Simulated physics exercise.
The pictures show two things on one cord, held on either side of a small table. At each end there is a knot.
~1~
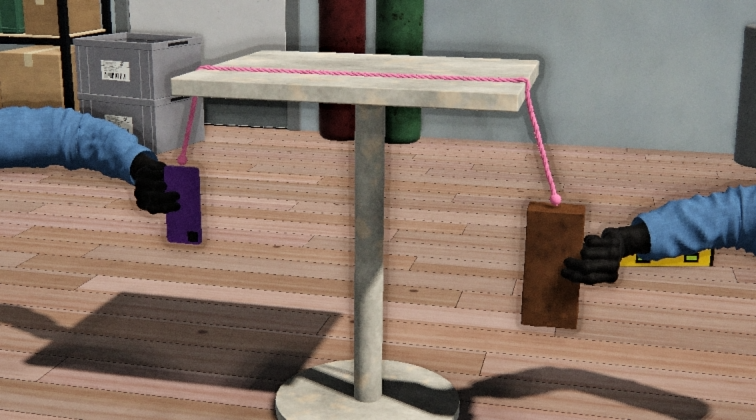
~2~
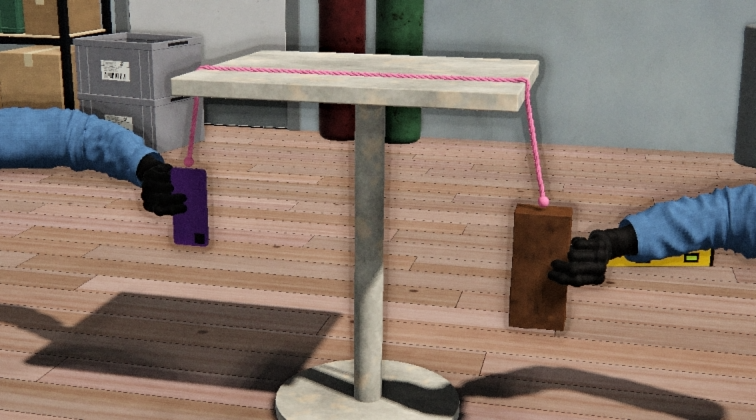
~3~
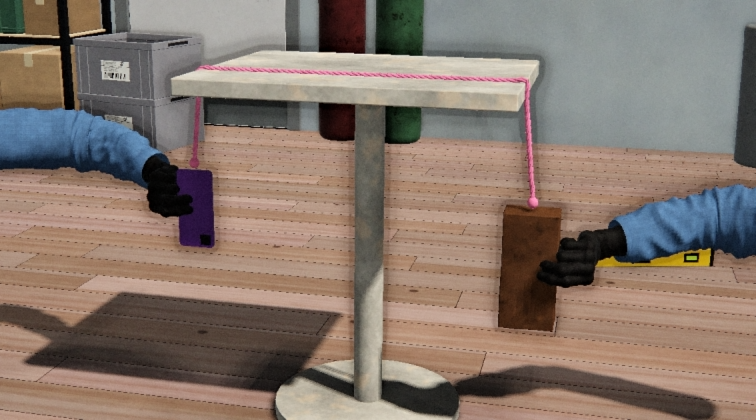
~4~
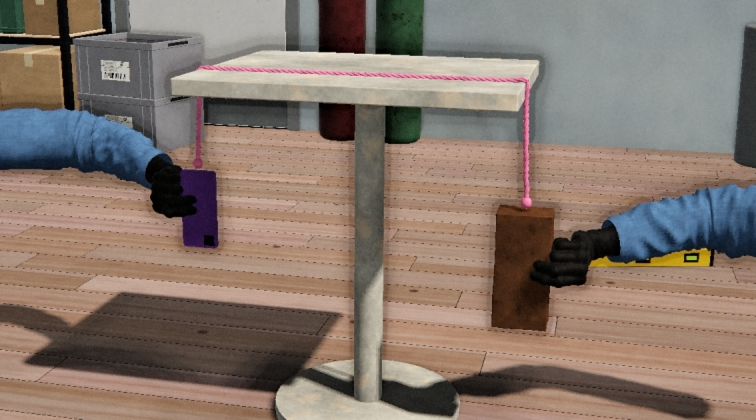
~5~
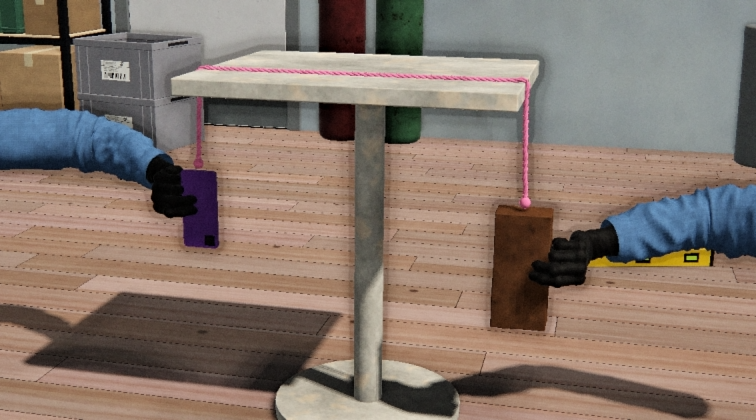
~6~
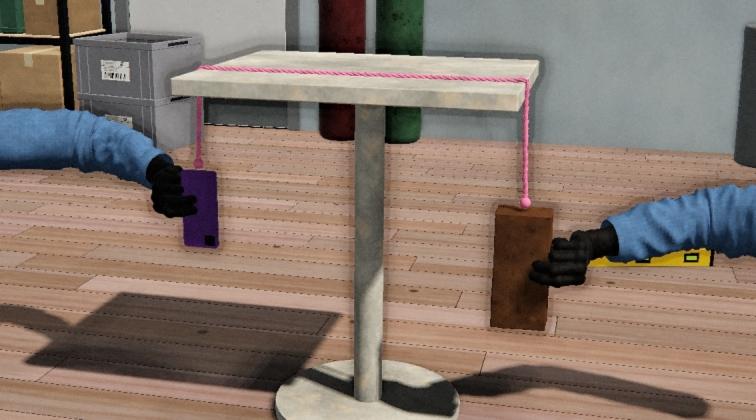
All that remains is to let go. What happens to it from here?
Chances are it ends up displaced to the right.
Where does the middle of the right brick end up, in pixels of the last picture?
(506, 398), roughly.
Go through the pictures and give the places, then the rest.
In the first frame, left phone (183, 205); right brick (553, 265); cord over the top (369, 75).
In the second frame, left phone (190, 207); right brick (541, 267).
In the third frame, left phone (196, 208); right brick (530, 268).
In the fourth frame, left phone (199, 209); right brick (523, 268).
In the fifth frame, left phone (200, 209); right brick (522, 268).
In the sixth frame, left phone (200, 209); right brick (522, 268); cord over the top (369, 75).
Then, 0.60 s on from there, left phone pulled up onto the top; right brick down on the floor near (497, 394).
Then, 1.16 s on from there, left phone down on the floor; right brick down on the floor near (507, 397).
In the end, left phone down on the floor; right brick down on the floor near (506, 398). The cord slides rightwards.
